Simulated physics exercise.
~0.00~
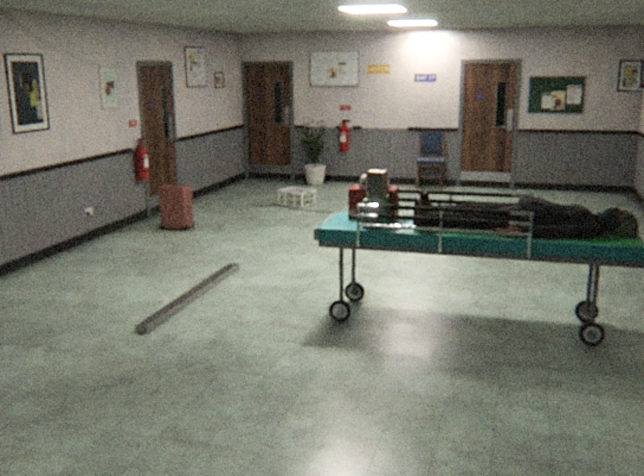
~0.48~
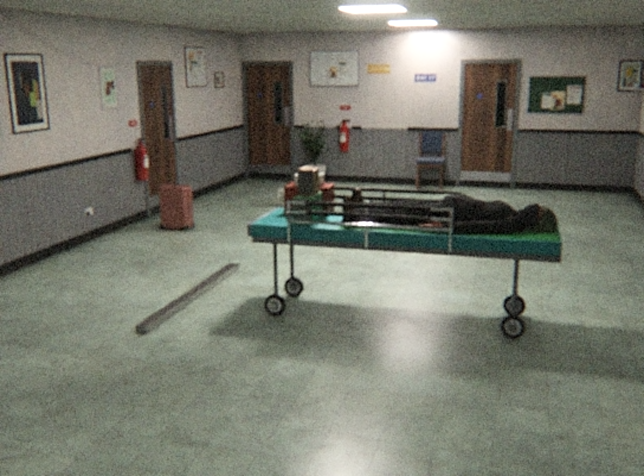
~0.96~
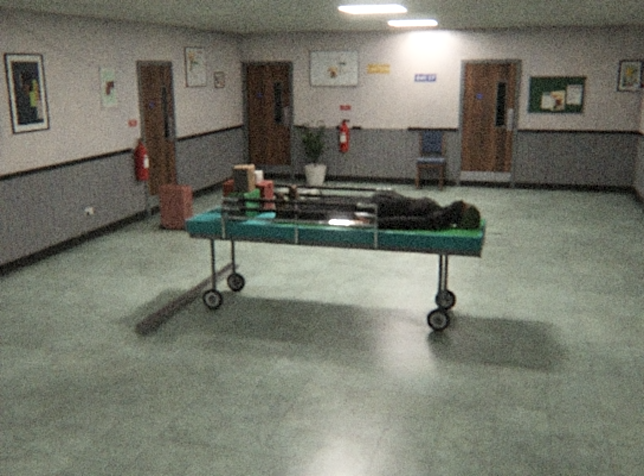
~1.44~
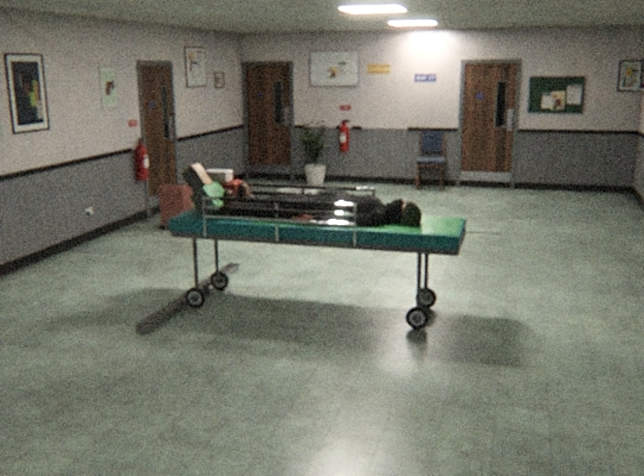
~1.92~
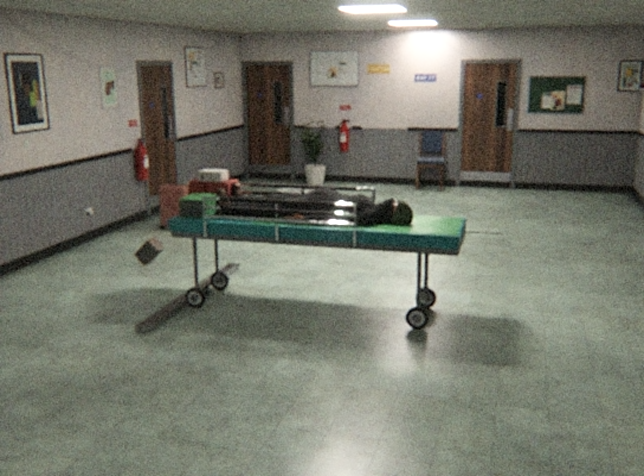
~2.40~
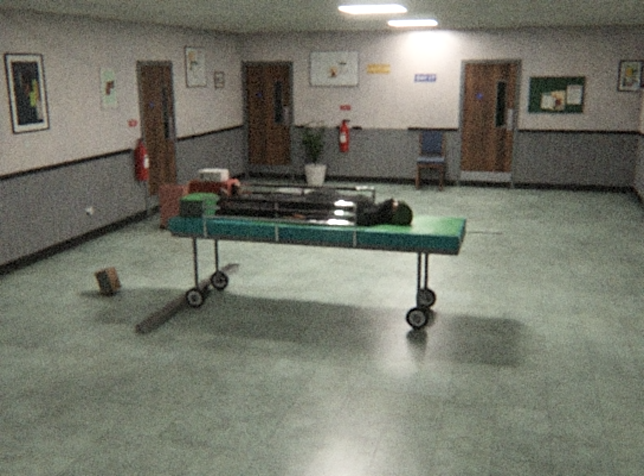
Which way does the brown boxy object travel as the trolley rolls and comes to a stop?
It moves to the left, riding along with the trolley and then falling off its left end to the floor.
